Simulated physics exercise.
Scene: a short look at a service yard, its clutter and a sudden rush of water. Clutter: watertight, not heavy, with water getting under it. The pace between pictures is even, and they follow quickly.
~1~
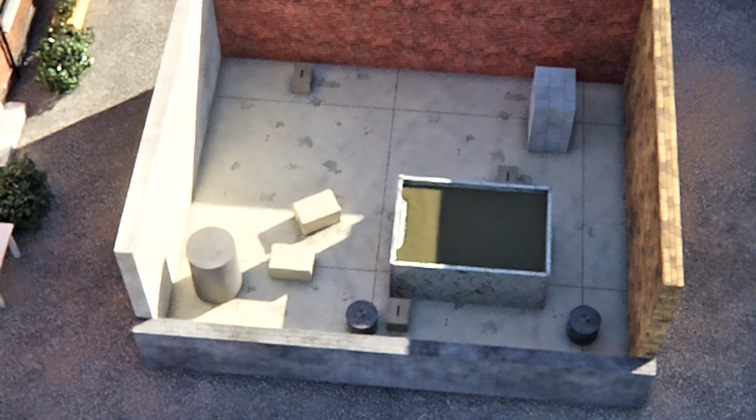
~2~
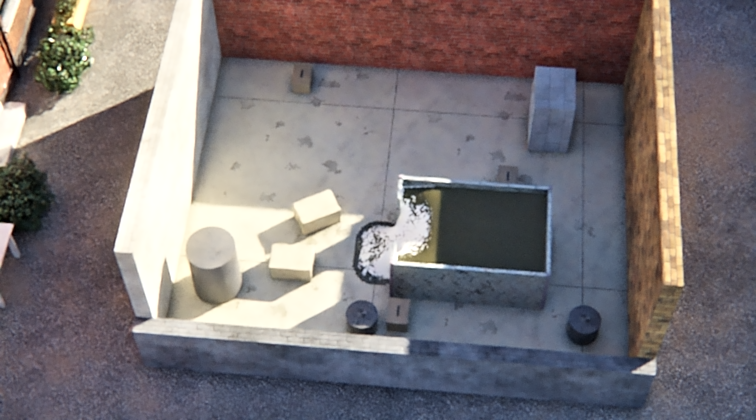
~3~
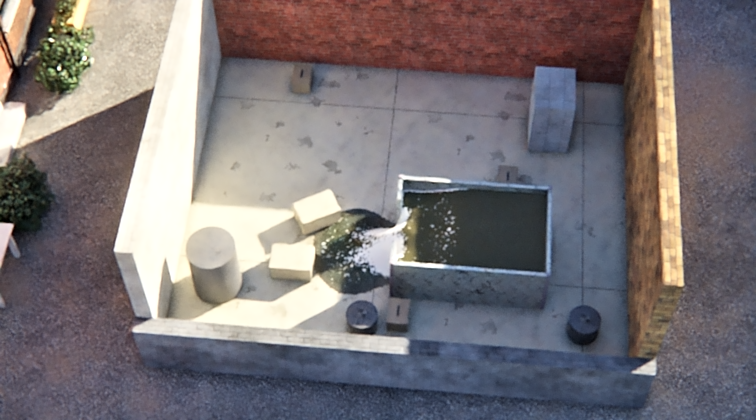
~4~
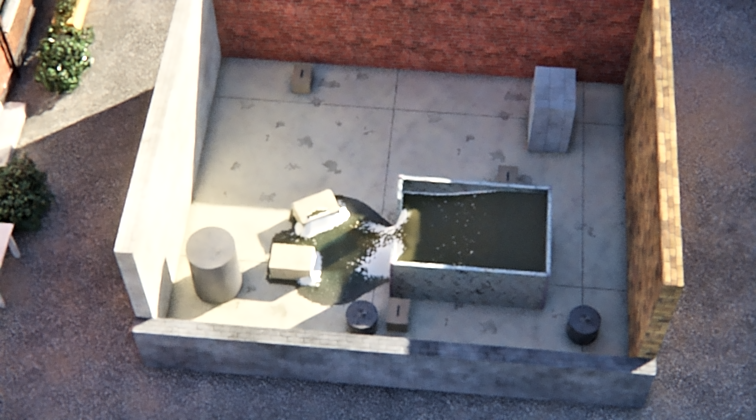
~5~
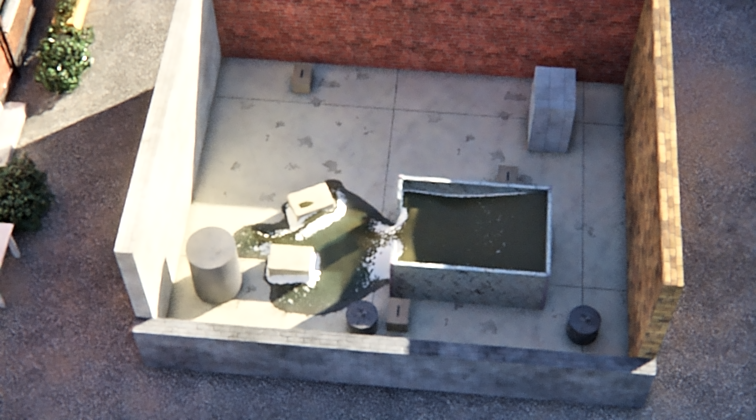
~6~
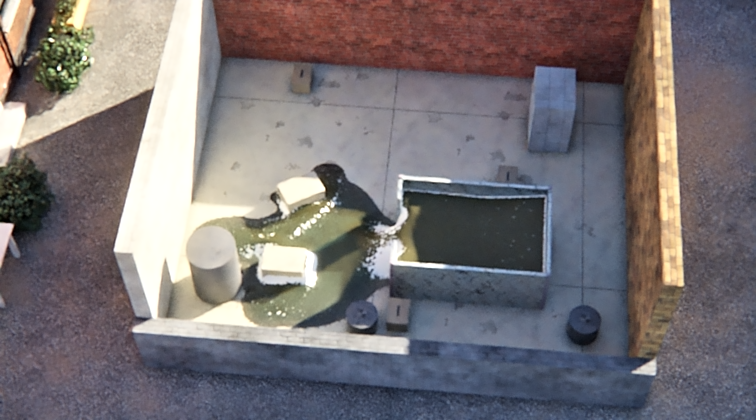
Murky water burst from the left side of a raised tank and spread across the yard floor, swirling around two pale blocks, nudging them slightly, then reaching the round pillar near the left wall.
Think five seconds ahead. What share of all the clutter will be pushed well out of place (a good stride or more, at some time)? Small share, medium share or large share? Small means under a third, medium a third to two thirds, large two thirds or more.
A medium share.
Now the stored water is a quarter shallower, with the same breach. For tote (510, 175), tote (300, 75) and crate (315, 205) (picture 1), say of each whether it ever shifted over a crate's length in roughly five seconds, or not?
Order as given: Not past it; displaced that much; displaced that much.
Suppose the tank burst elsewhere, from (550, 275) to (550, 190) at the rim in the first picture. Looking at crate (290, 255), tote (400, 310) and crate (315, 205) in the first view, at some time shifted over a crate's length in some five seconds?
In turn: Stayed within it, moved that far, stayed within it.
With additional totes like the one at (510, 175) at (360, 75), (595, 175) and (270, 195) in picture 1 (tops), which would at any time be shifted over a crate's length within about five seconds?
In sequence: Pushed clear, doesn't go far, pushed clear.
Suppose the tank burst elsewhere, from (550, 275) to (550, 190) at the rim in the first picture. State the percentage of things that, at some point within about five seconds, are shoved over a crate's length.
60 % or thereabouts.
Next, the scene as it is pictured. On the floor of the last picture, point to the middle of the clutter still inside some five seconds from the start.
About (424, 202).
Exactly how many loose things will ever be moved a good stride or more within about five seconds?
I make it 3 in total.
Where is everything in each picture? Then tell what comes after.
A crate at (317, 206), on the bottom; a crate at (292, 257) rests on the ground; 0 of 7 have shifted, in the first frame.
A crate at (317, 206) rests on the ground; a crate at (292, 257), on the bottom; 0 of 7 have shifted, in the second frame.
A crate at (317, 206) rests on the ground; a crate at (292, 257) rests on the ground; 0 of 7 have shifted, in the third frame.
A crate at (316, 206) rests on the ground; a crate at (292, 257), on the bottom; 0 of 7 have shifted, in the fourth frame.
A crate at (311, 199), on the bottom, close to its start; a crate at (291, 257) rests on the ground; 1 of 7 have shifted, in the fifth frame.
A crate at (301, 187), on the bottom, a stride from its start; a crate at (284, 259) rests on the ground, close to its start; 2 of 7 have shifted, in the sixth frame.
A moment on, 1 of 7 are well off their spots; 0 afloat.
Next, 2 of 7 are well off their spots; 1 afloat.
Later, 3 of 7 are well off their spots; 2 afloat.
In the end, 3 of 7 are well off their spots, and 3 have been at some point; 1 afloat.
